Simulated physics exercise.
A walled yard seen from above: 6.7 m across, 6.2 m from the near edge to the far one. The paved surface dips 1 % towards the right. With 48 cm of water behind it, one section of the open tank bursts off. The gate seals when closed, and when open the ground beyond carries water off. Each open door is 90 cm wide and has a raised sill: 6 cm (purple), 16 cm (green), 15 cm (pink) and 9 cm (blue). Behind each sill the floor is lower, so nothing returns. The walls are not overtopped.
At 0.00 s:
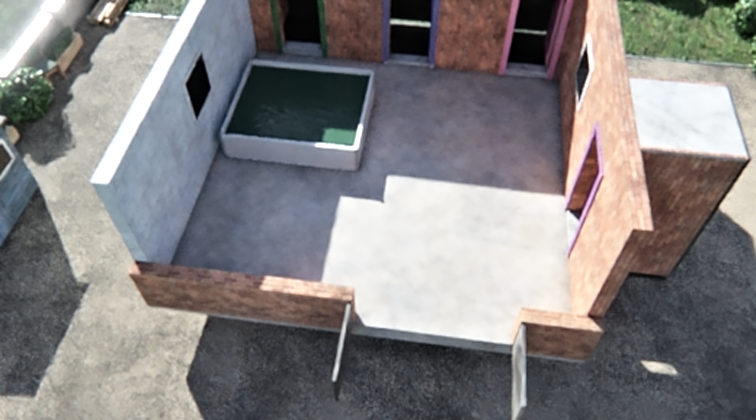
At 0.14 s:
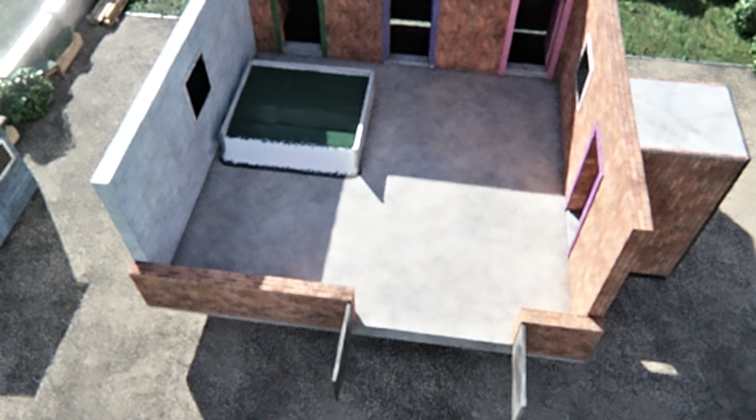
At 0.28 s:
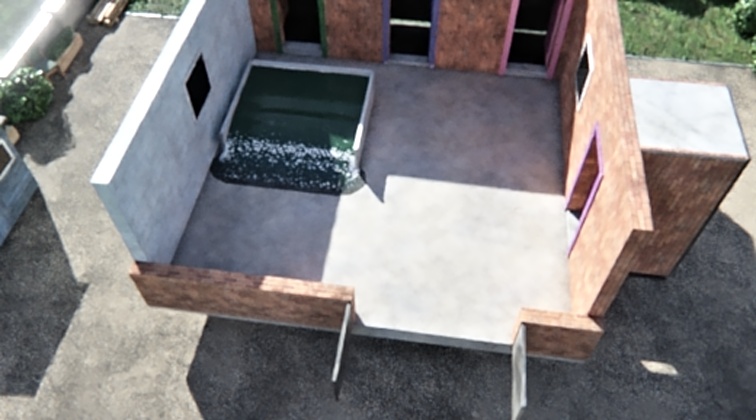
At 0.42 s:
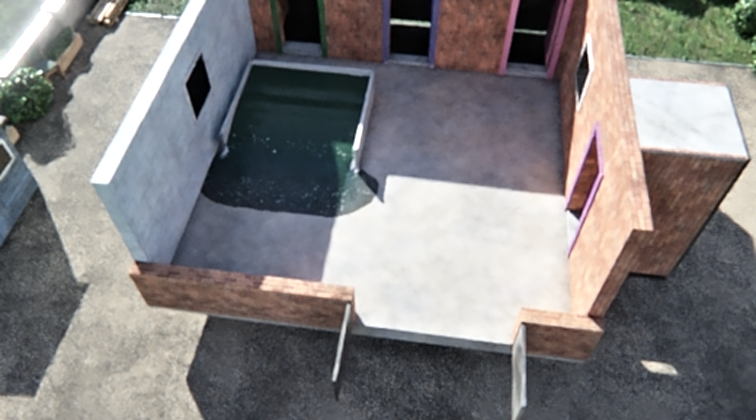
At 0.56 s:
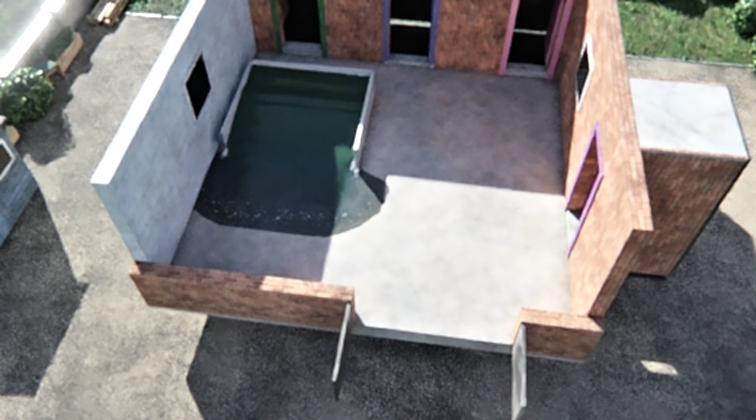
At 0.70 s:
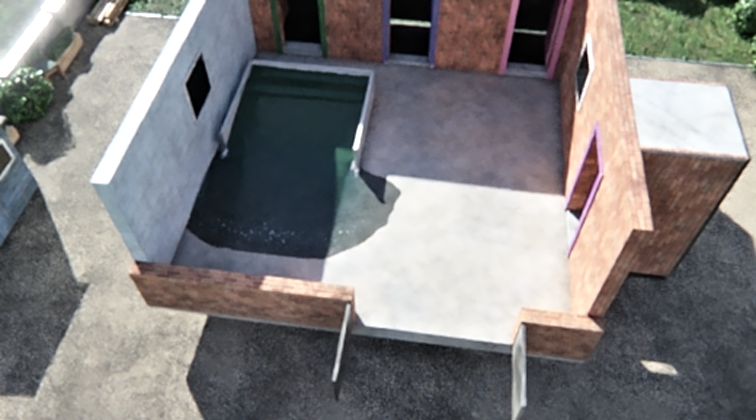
In a walled yard seen from above, the near side of an open tank of dark green water gave way, and the water poured out, foaming briefly, then spread across the pale floor.
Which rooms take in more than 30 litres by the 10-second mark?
The water let in: At the purple door it goes over the limit; at the green door it stays under the limit; at the pink door it does not reach the limit; at the blue door it keeps below the limit.
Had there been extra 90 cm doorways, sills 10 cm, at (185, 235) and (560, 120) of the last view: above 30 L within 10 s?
In turn: Over, not over.
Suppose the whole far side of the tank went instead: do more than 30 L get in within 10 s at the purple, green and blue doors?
Then: Purple under, green over, blue over.
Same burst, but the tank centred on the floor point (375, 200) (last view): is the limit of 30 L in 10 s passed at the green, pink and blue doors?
Against that limit: Green below, pink not over, blue under.
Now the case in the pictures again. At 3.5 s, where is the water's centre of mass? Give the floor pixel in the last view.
Near (295, 216).
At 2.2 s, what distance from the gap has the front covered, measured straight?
About 4.2 m.
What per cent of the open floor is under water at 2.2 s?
Some 35 per cent of it.
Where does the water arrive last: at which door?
It is the blue one.
After 1.4 s water covers 30 % of the floor and is deepest (30 cm) near (247, 296); purple door not reached, green door not reached, pink door not reached, blue door not reached.
After 2.2 s water covers 35 % of the floor and is deepest (36 cm) near (177, 277); purple door not reached, green door not reached, pink door not reached, blue door not reached.
After 3.5 s water covers 40 % of the floor and is deepest (24 cm) near (162, 285); purple door not reached, green door not reached, pink door not reached, blue door not reached.
After 6.0 s water covers 65 % of the floor and is deepest (16 cm) near (572, 328); purple door 14 cm at the sill, 18 L in, green door not reached, pink door not reached, blue door not reached.
After 10.0 s water covers 85 % of the floor and is deepest (14 cm) near (558, 81); purple door 10 cm at the sill, 95 L in, green door 2 cm at the sill, 0 L in, pink door 11 cm at the sill, 0 L in, blue door 3 cm at the sill, 0 L in.
